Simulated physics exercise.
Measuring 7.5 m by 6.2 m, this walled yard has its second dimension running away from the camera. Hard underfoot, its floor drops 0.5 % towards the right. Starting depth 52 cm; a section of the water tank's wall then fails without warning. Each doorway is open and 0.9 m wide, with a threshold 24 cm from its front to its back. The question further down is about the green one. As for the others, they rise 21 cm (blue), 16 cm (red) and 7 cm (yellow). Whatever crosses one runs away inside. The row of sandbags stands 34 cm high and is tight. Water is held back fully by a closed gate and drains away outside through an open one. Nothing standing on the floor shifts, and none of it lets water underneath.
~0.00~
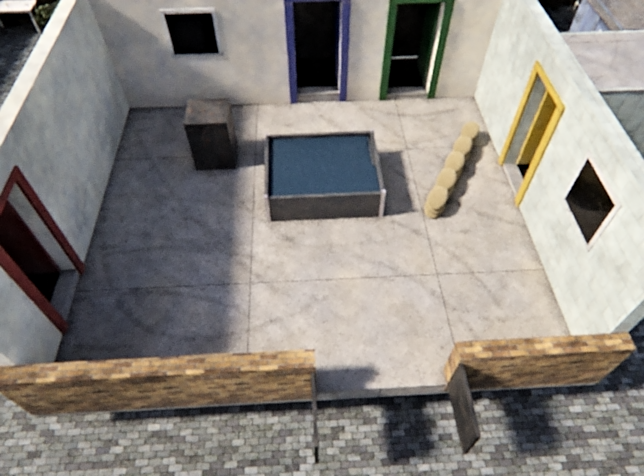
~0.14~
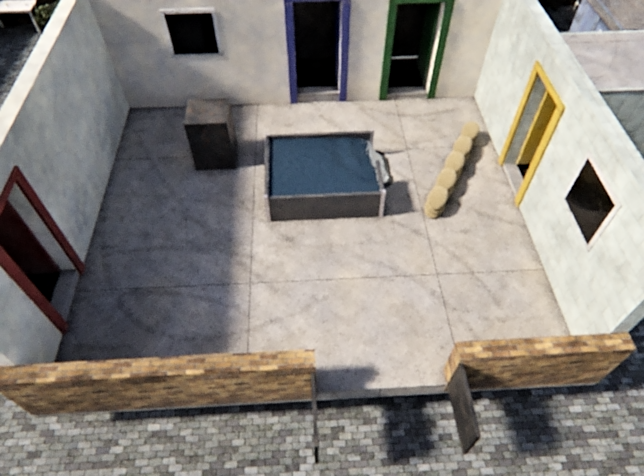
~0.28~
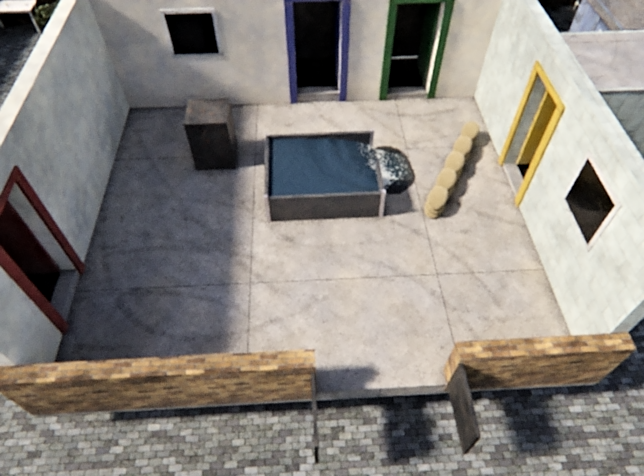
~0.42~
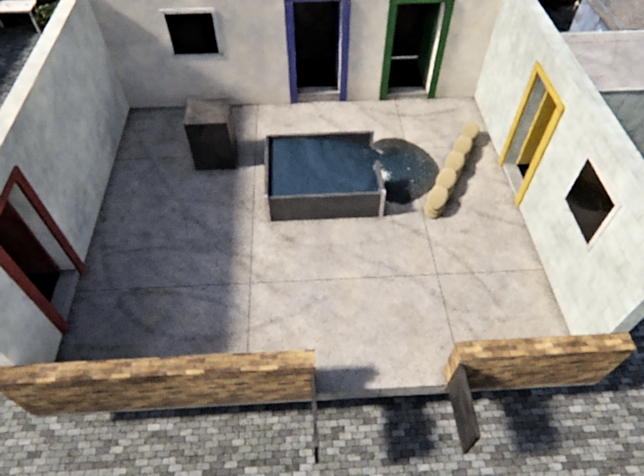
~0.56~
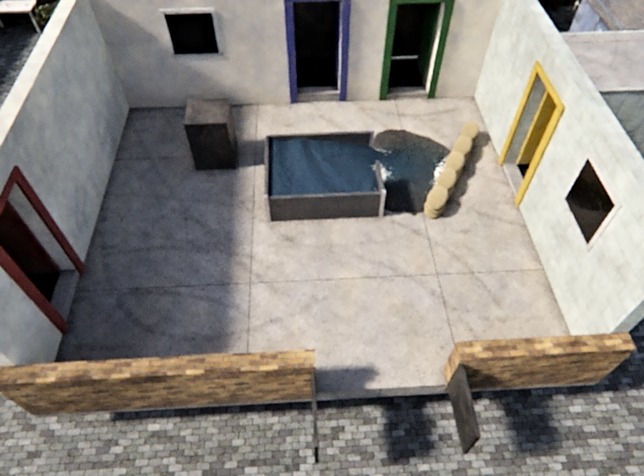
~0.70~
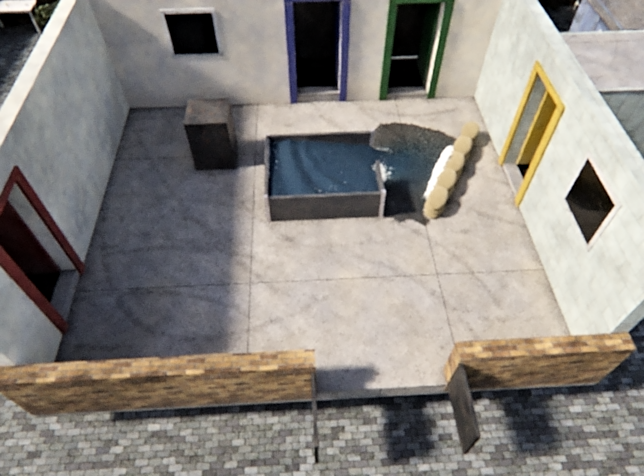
Dark blue water fills a grey rectangular tank in the middle of a pale-walled paved yard, seen from high above the front. A dark box stands behind it to the left, a row of rounded tan objects lies to the right, and red, blue, green and yellow doorways open around the walls. Water pours from the tank's right side and spreads across the floor to the tan row, while the camera stays still.
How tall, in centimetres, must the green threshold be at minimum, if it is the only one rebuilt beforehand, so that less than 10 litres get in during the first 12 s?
It needs to be at least 18 cm tall.
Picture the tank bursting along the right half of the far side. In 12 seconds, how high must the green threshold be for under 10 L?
Near 13.5 cm.
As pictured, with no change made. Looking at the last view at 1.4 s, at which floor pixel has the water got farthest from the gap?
Roughly at (472, 103) in the last view.
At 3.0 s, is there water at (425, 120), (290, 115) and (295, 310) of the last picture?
First wet through, second bone-dry, third bone-dry.
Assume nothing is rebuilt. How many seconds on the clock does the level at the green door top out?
The depth peaks at about 3.6 seconds.
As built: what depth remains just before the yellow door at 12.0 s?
Depth: Near 1.5 cm.
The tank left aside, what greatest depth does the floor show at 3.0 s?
Up to some 29 cm.
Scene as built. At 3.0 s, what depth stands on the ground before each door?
In cm: Blue 0, red 0, yellow 1, green 16.
After 1.4 s water covers 10 % of the floor, deepest (32 cm) near (442, 169); it has not reached the green door.
After 3.0 s water covers 20 % of the floor, deepest (29 cm) near (470, 98); 16 cm at the green door, 8 litres in over its 13 cm threshold.
After 12.0 s water covers 80 % of the floor, deepest (8 cm) near (454, 149); 7 cm at the green door, 43 litres in over its 13 cm threshold.
At the green door as built, the water arrived by 1.6 s and peaked near 17 cm at 3.6 s.
With a threshold of 15.5 cm, 21 litres would have come in within the 12 s; with 21 cm, 3 litres. So under 10 litres takes about 18 cm.
